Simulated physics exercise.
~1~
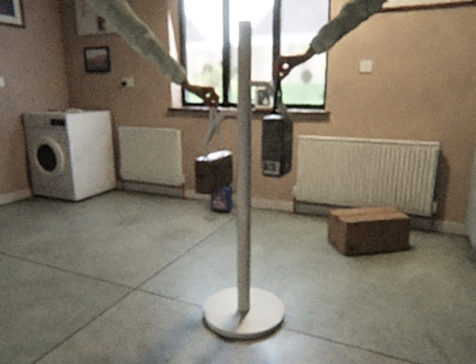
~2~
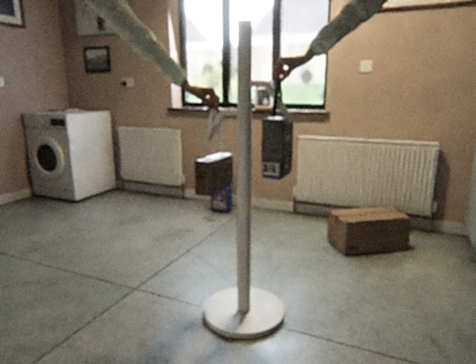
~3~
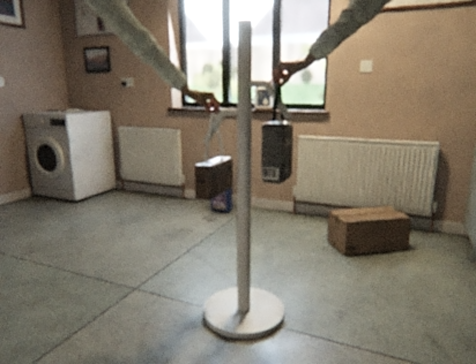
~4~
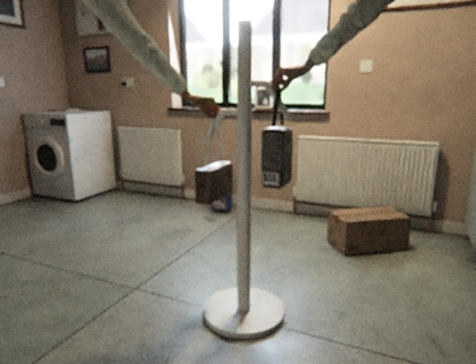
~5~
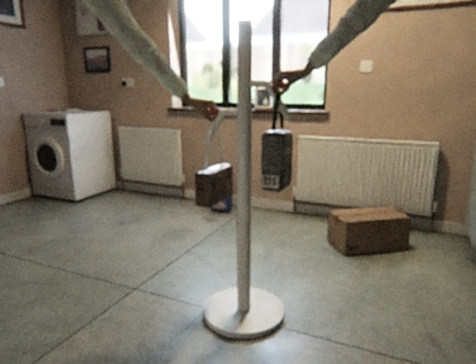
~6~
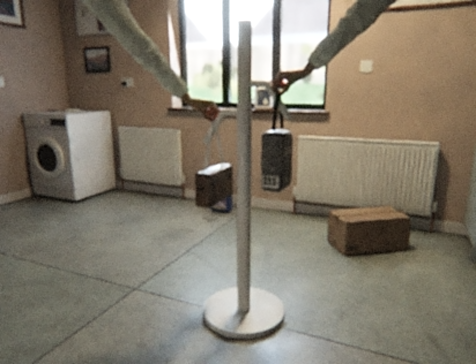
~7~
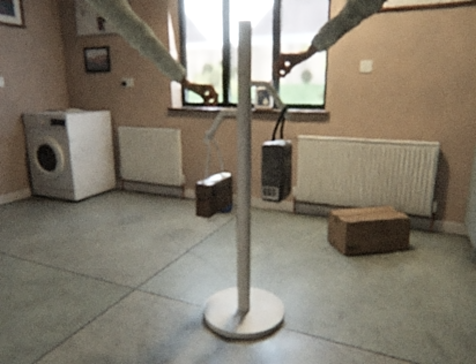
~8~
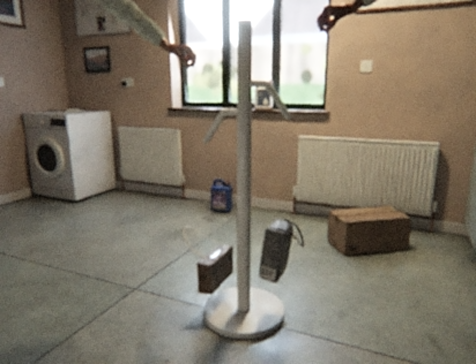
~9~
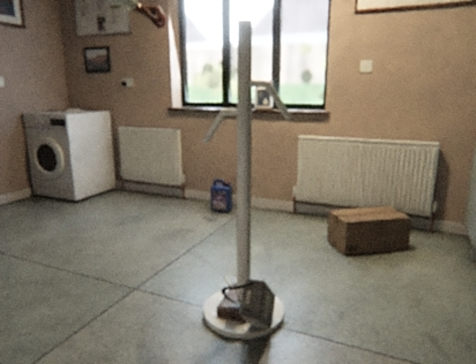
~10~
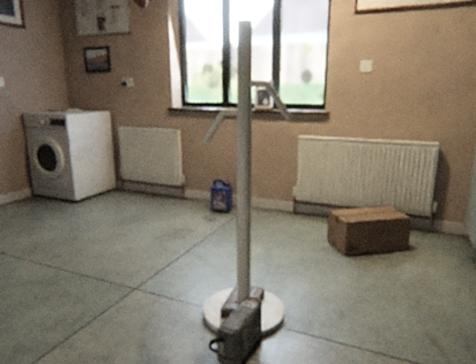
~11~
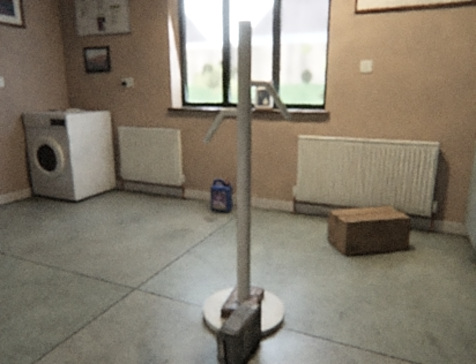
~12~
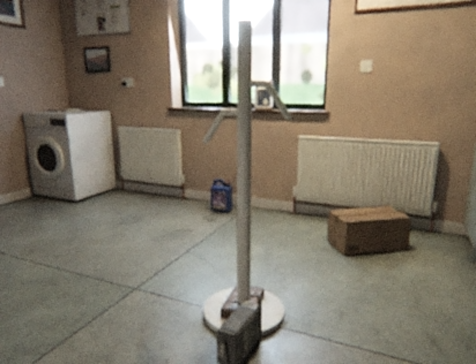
In a room with a tiled floor, a washing machine and radiators below a window, a pale post with two pegs stands on a round base. Two hands reach in from either side, holding a brown case on the left and a grey sack on the right by their loops. They lower both slightly, pause around peg height, then let go and draw back. Both objects drop instead of staying up, the sack tilting as it falls. They tumble together at the foot of the post and end lying on their sides, the pegs empty.
